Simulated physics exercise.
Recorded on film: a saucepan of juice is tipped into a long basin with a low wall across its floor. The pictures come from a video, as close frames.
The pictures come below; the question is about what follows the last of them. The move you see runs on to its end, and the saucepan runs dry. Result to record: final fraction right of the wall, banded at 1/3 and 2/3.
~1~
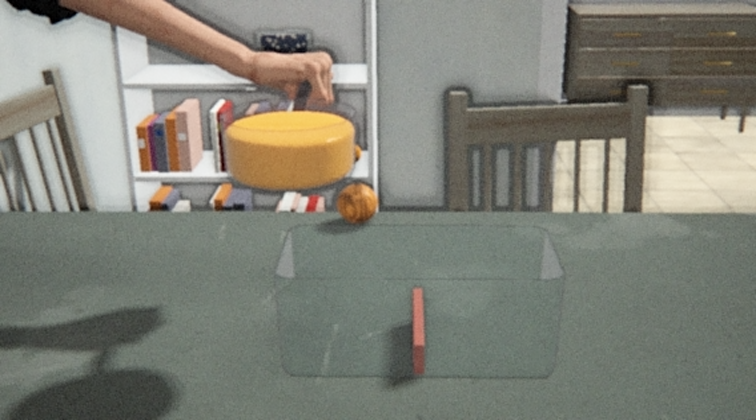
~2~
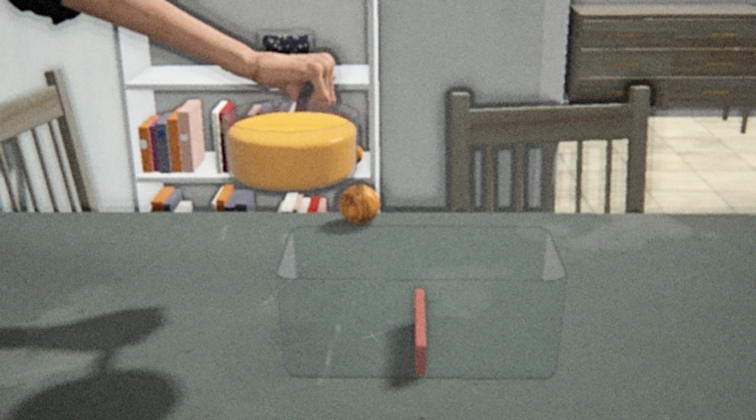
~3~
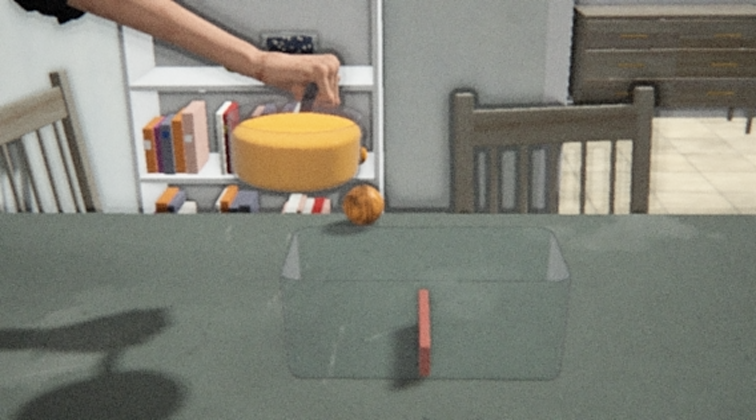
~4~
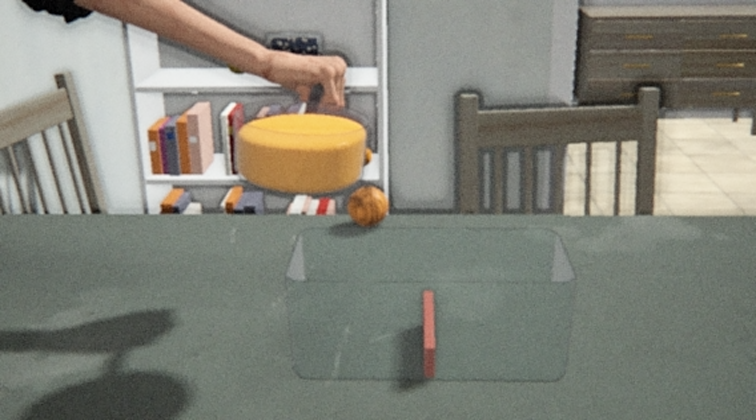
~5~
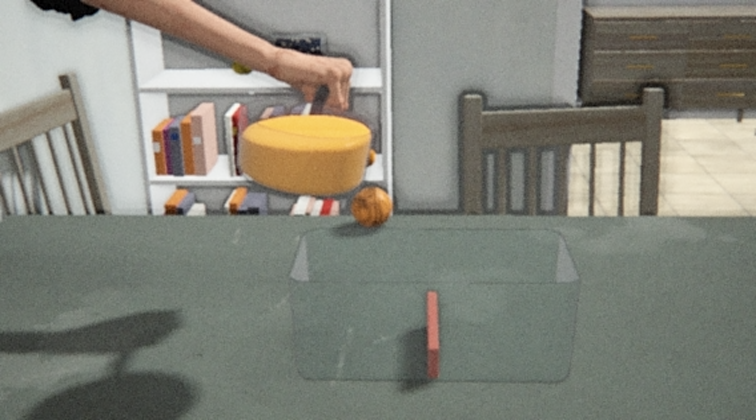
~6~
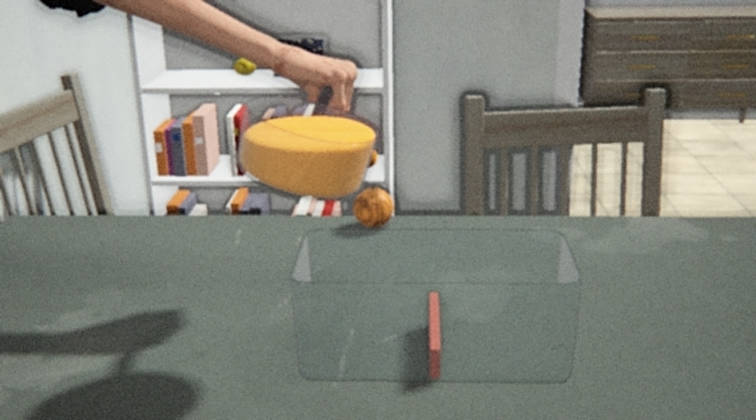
Reaches a third, not past two thirds.
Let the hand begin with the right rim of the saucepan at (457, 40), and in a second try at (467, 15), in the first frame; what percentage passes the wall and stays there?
The first gives 70 %, the second 60 %.
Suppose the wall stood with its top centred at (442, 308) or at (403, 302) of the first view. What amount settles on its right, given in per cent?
About 5 per cent on the first try, and 60 per cent on the second.
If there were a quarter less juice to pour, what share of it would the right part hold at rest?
30 per cent or so.
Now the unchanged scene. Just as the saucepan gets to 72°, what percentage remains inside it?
I'd put it near 40 %.
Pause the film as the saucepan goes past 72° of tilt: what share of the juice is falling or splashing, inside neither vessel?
Roughly 35 per cent.
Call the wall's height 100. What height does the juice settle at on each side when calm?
I'd put the left at about 50 and the right at about 50.
A moment on, the tilt is 72° and 40 per cent is still to pour, 8 is left of the wall and 18 right of it.
Next, the tilt is 109° and 4 per cent is still to pour, 45 is left of the wall and 46 right of it.
Then the tilt is 118° and 0 per cent is still to pour, 52 is left of the wall and 48 right of it.
Later the tilt is 118° and 0 per cent is still to pour, 52 is left of the wall and 48 right of it.
In the end 52 per cent lies left of the wall, 48 right of it and 0 outside.
